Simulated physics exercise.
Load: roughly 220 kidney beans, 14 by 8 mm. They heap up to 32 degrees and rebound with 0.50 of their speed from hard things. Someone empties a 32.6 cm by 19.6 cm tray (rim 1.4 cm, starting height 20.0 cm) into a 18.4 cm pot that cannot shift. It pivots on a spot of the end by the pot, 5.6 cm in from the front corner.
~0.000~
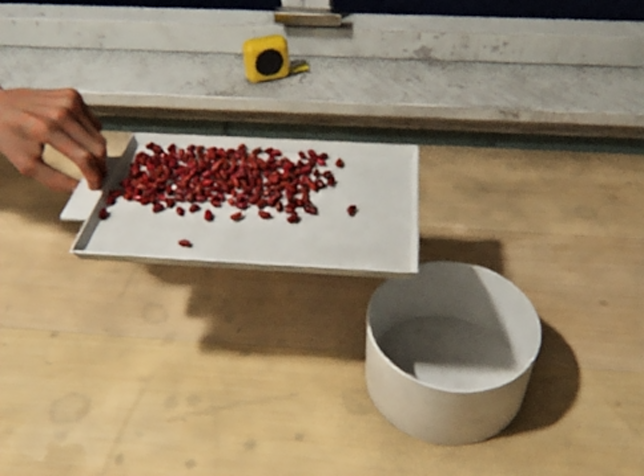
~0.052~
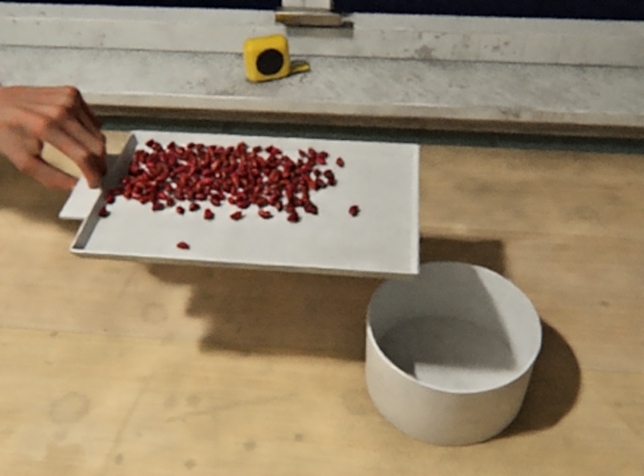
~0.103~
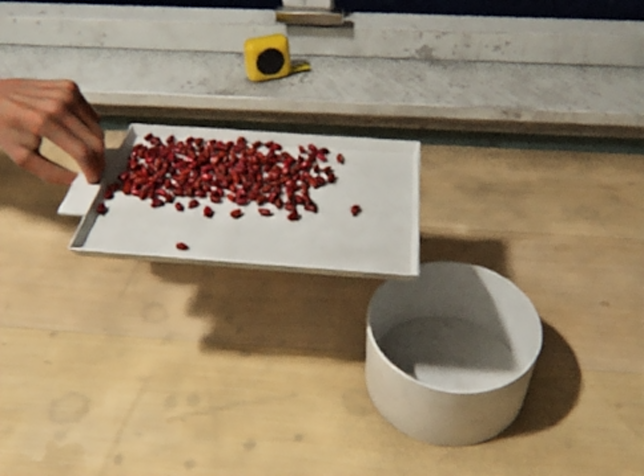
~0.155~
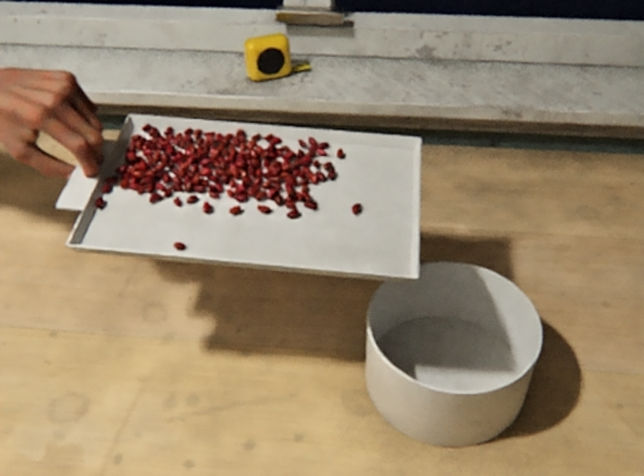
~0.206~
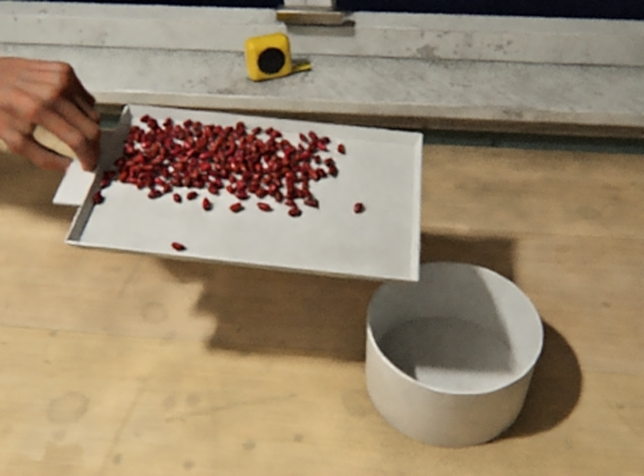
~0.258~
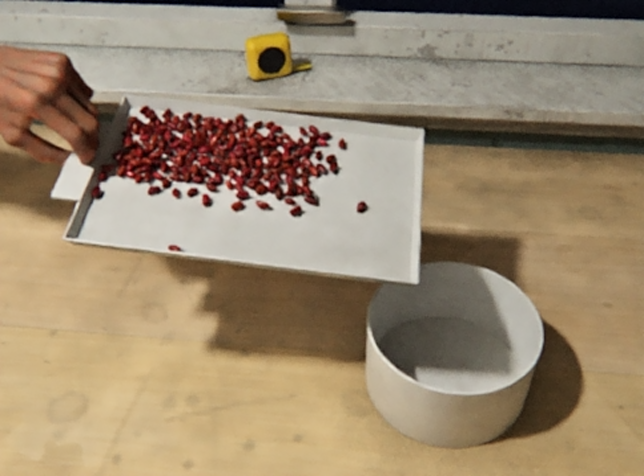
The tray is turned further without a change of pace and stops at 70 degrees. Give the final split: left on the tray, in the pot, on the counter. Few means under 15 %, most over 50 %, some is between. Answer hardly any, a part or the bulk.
Tray hardly any, pot a part, counter the bulk.
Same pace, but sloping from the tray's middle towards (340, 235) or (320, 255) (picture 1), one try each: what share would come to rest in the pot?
Some 85 and 70 per cent.
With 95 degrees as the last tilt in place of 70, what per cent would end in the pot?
It would be near 35 per cent.
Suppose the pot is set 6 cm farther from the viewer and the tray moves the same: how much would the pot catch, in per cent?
It would be near 0 per cent.
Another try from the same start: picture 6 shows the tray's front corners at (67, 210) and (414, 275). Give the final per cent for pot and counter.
Pot 80, counter 10.
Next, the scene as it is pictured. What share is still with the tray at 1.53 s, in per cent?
About 20 per cent.
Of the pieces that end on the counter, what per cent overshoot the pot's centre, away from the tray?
About 10 per cent.
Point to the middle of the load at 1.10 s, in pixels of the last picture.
At about (345, 295).
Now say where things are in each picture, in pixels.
In the first frame, tray tilt 0 degrees, front corners at (77, 248) and (412, 268); middle of the pieces at (225, 177); pot at (453, 320).
In the second frame, tray tilt 1 degrees, front corners at (77, 247) and (412, 269); middle of the pieces at (225, 175).
In the third frame, tray tilt 2 degrees, front corners at (75, 245) and (412, 270); middle of the pieces at (224, 172).
In the fourth frame, tray tilt 5 degrees, front corners at (74, 241) and (412, 273), lowest corner right front; middle of the pieces at (224, 166).
In the fifth frame, tray tilt 8 degrees, front corners at (72, 238) and (412, 275), lowest corner right front; middle of the pieces at (223, 160).
In the sixth frame, tray tilt 11 degrees, front corners at (70, 235) and (412, 277), lowest corner right front; middle of the pieces at (223, 154); pot at (454, 322). The tray's pace is about 55 degrees a second.
After 0.76 s, tilt 39 degrees; the tray holds 100 %, the pot 0 %.
After 1.10 s, tilt 58 degrees; the tray holds 60 %, the pot 10 %.
After 1.53 s, tilt 70 degrees; the tray holds 20 %, the pot 25 %.
By 2.8 s all is still; tray 5 %, pot 35 %, counter 60 %.
